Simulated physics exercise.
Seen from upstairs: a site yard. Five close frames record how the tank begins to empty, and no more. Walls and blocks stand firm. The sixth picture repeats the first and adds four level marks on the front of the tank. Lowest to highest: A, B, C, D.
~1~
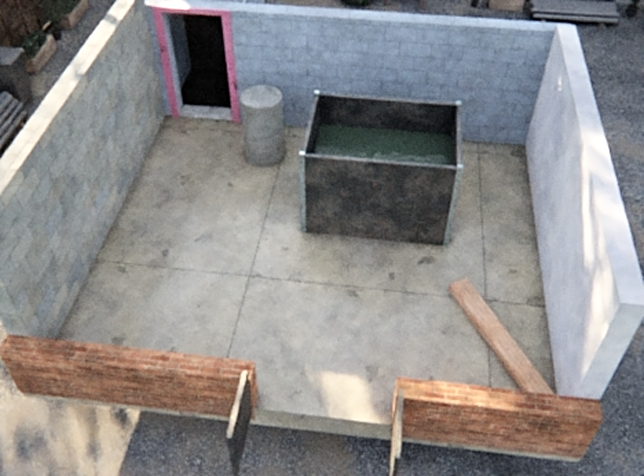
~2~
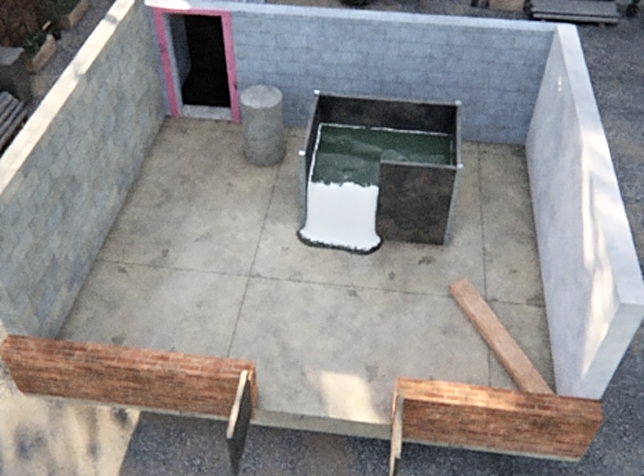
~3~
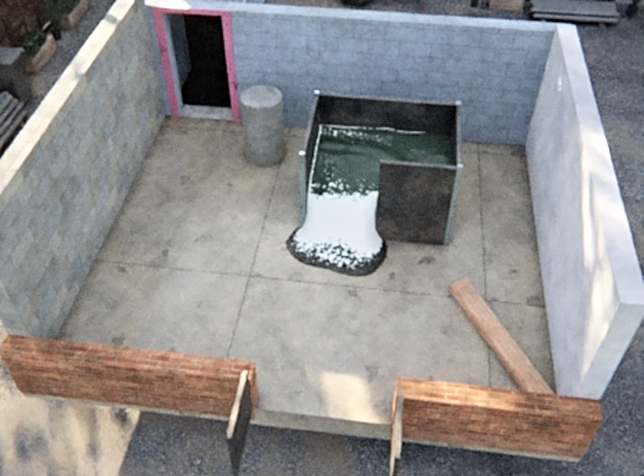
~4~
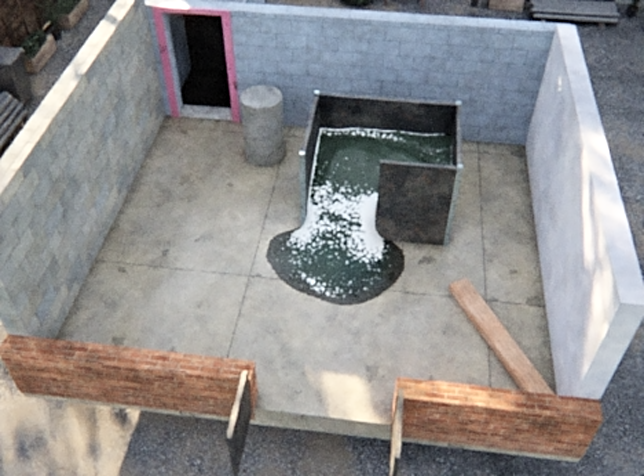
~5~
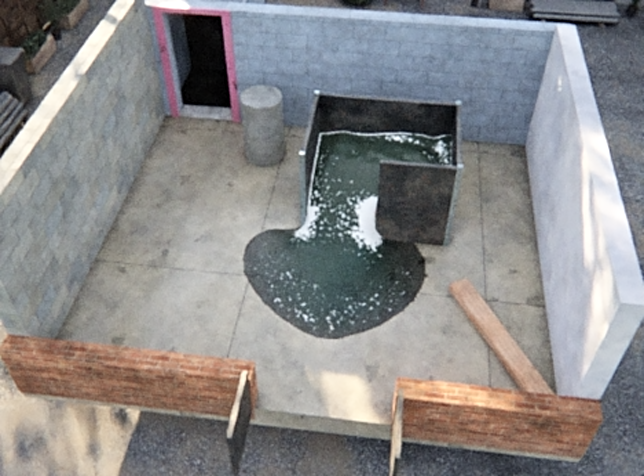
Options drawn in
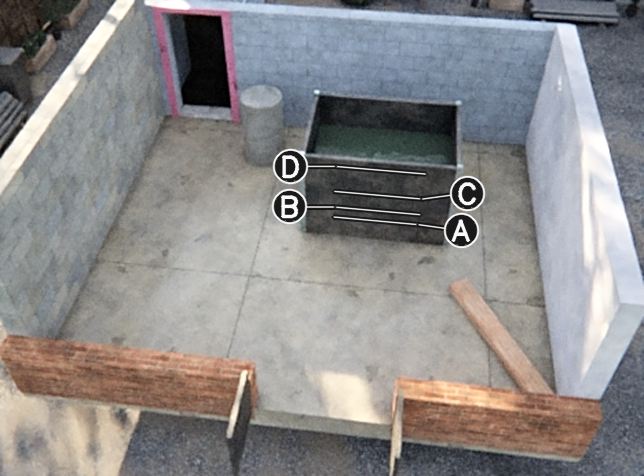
In the video, a walled concrete yard seen from above holds a dark tank of green water; part of its front opens, and foamy water pours out, spreading across the floor in a widening, rounded pool.
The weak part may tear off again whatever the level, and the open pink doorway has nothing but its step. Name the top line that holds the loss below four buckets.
The limit is C.
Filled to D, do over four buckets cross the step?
Yes, it does.
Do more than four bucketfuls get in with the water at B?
No.
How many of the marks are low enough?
Three of them.
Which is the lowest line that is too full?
The answer is D.
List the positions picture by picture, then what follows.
Water in the tank at rest, its middle at (382, 157); foot of the pink doorway at (206, 118); open gate at (325, 366), in the first frame.
In the second frame, 1 % of the ground under water, visible out to (301, 231).
In the third frame, 3 % of the ground under water, visible out to (363, 270).
In the fourth frame, 6 % of the ground under water, visible out to (350, 297).
In the fifth frame, 12 % of the ground under water, visible out to (340, 332).
In white, A at (375, 220); B at (376, 210); C at (378, 195); D at (380, 170); from the bottom up A, B, C, D.
With A, nothing gets over.
With B, nothing gets over.
With C, a bucket or two gets in.
With D, about 10 bucketfuls get in.
